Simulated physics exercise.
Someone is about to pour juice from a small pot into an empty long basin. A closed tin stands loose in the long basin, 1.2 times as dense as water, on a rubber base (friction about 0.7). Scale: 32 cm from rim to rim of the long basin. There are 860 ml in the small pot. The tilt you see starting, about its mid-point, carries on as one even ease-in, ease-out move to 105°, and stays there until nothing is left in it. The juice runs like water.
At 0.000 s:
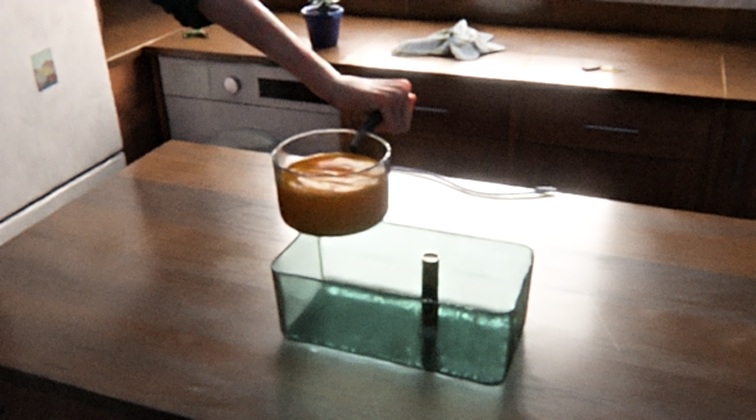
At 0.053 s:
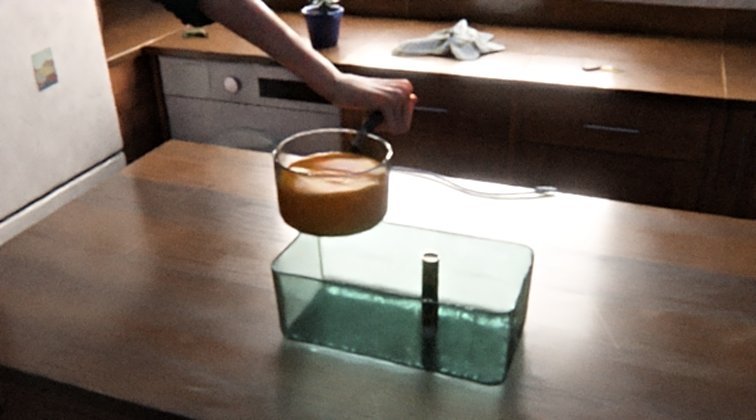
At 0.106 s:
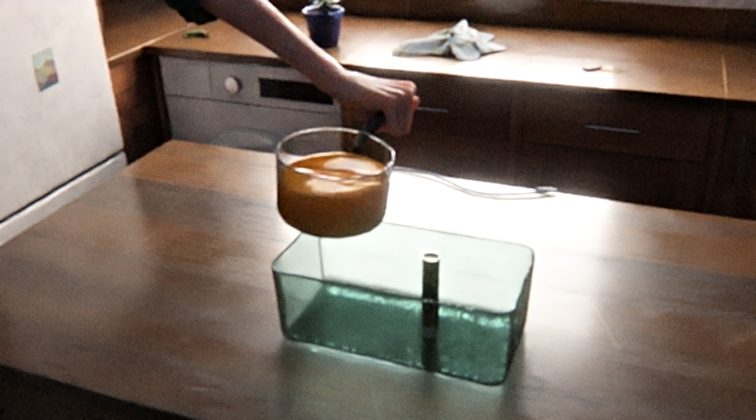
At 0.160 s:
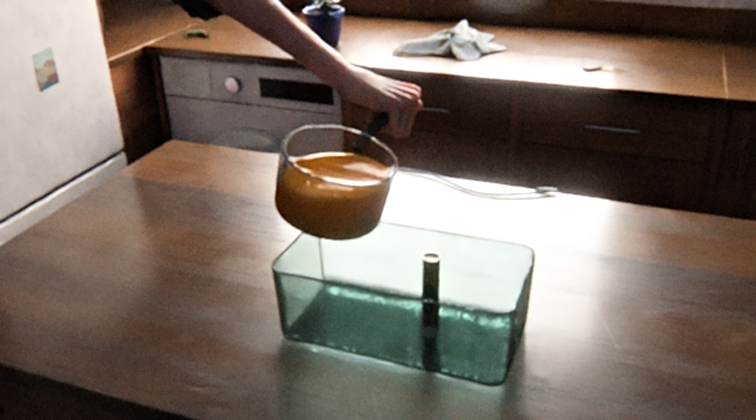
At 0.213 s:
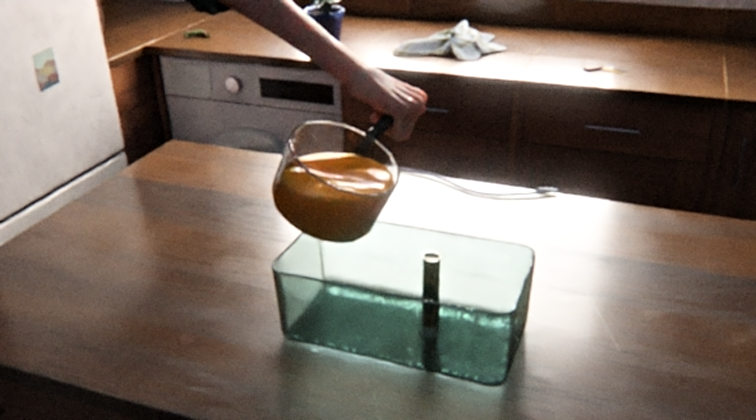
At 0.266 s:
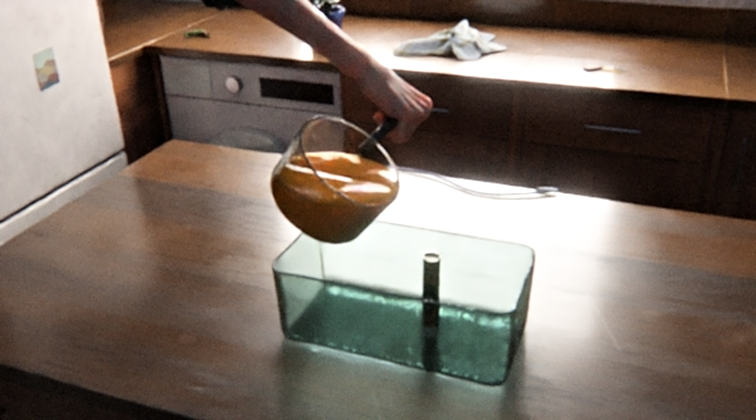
In a kitchen, a hand steadily tilts a clear pot of orange juice above a green basin.
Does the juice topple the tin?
The tin falls.
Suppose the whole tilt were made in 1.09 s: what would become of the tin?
The tin falls.
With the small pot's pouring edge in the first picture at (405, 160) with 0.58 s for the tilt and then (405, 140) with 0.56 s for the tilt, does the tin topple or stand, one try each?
First it falls; then it topples.
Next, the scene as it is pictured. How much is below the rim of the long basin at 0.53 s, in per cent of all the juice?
Some 38 per cent.
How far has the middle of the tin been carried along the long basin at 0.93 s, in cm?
Some 6 cm.
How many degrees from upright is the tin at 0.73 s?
It is at some 35°.
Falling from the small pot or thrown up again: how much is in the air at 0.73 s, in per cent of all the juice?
Near 4 in a hundred.
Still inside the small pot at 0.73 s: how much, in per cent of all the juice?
About 10 per cent.
After 0.53 s the tilt is 97° and 36 per cent is still to pour; the tin stands where it began.
After 0.73 s the tilt is 105° and 10 per cent is still to pour; the tin leans 36°.
After 0.93 s the tilt is 105° and 1 per cent is still to pour; the tin lies on its side.
After 1.15 s the tilt is 105° and 0 per cent is still to pour; the tin lies on its side.
In the end the tin lies on its side.
